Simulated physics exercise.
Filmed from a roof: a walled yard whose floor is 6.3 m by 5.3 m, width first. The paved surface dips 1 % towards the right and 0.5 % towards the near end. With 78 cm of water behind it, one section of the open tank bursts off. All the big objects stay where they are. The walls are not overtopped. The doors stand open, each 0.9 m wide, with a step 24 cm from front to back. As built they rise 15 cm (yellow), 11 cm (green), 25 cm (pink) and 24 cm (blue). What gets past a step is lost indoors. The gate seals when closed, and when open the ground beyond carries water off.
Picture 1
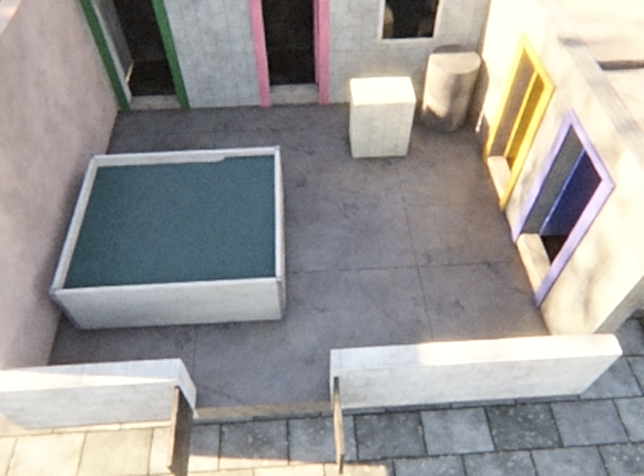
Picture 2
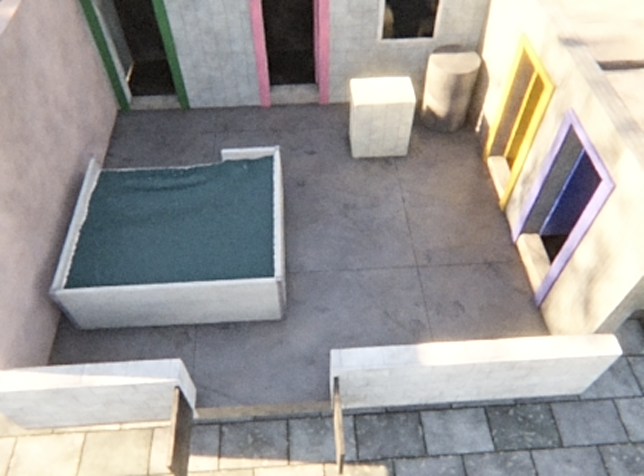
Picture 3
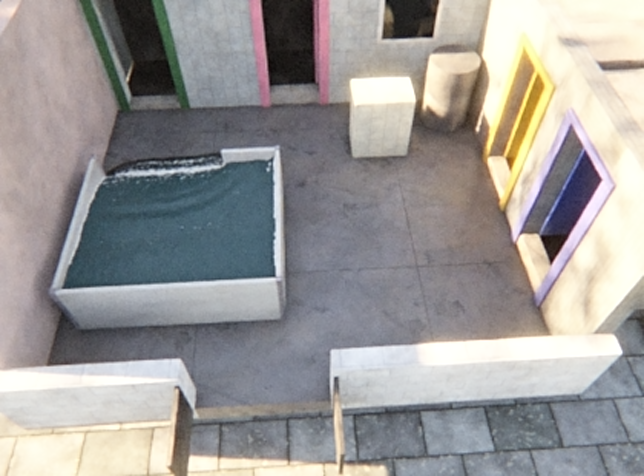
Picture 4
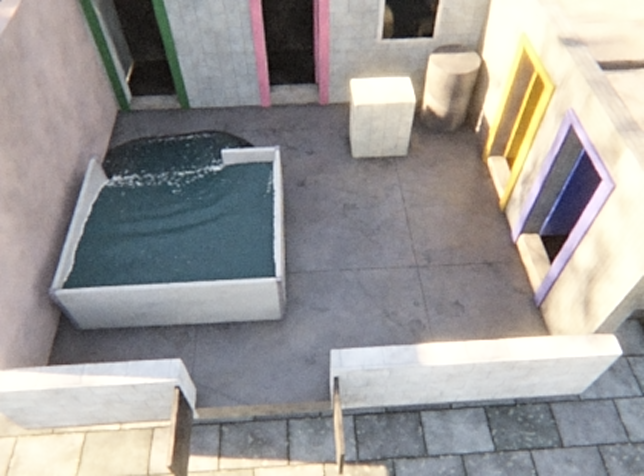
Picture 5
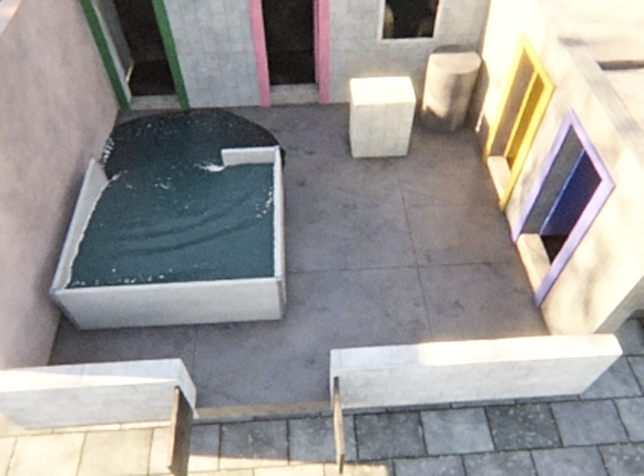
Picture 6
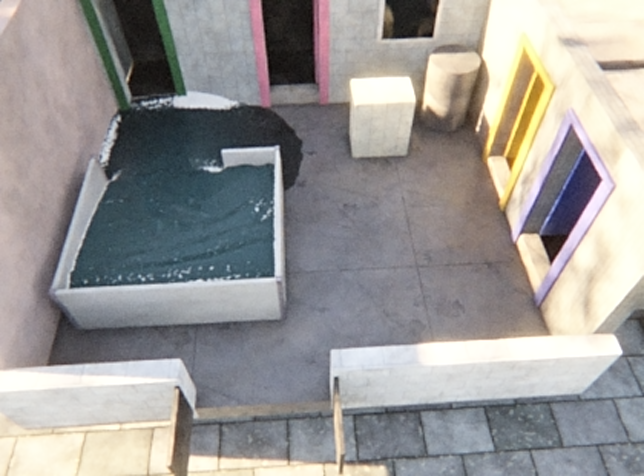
In a walled yard seen from above, part of an open tank's far side gave way, and dark water poured through the gap and spread across the paving to the back wall.
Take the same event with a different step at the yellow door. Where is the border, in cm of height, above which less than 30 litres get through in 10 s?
About 7.5 cm.
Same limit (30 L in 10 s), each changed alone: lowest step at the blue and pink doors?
About 12.0 cm at blue and 13.5 cm at pink.
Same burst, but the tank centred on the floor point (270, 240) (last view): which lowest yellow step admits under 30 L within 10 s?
Some 9.0 cm.
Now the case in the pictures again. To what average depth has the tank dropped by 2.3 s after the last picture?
Roughly 30 cm on average.
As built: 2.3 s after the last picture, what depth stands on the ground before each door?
In cm: Yellow 7, green 35, pink 16, blue 0.
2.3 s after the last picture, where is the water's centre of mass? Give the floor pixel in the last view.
Near (211, 185).
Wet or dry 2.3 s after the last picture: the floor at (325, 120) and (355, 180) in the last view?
In turn: Wet, under water.
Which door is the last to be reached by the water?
Last comes the blue one.
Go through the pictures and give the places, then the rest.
The first picture shows still water, 78 cm deep, in the open tank at (179, 216); the yellow door at (512, 134) is dry.
In the second picture, the gap is on the far side, the front 0.3 m out at a hidden place; the back of the open tank holds 78 cm.
In the third picture, the front is at a hidden place, 0.8 m from the gap on the far side; 1.5 m2 of floor is wet, 78 cm left at the back.
In the fourth picture, the front is at (203, 134), 1.4 m from the gap on the far side; 3.0 m2 of floor is wet, 78 cm left at the back.
In the fifth picture, the gap is on the far side, the front 2.0 m out at (192, 112); the back of the open tank holds 74 cm.
In the sixth picture, water pours out on the far side and has run 2.3 m, to (159, 98); about 9 cm deep outside, 66 cm at the back; the yellow door at (512, 134), 5.1 m from the gap, is still 3.3 m from the nearest water.
Then, 0.7 s after the last picture water covers 25 % of the floor, deepest (59 cm) near (128, 112); it has not reached the yellow door.
Then, 2.3 s after the last picture water covers 50 % of the floor, deepest (36 cm) near (128, 112); 7 cm at the yellow door, 0 litres in over its 15 cm step.
Then, 9.3 s after the last picture water covers 95 % of the floor, deepest (18 cm) near (549, 368); 7 cm at the yellow door, 0 litres in over its 15 cm step.
At the yellow door as built, the water peaked near 13 cm, 3.9 s after the last picture.
With a step of 6.5 cm, 41 litres would have come in within the 10 s; with 9 cm, 14 litres. So under 30 litres takes about 7.5 cm.
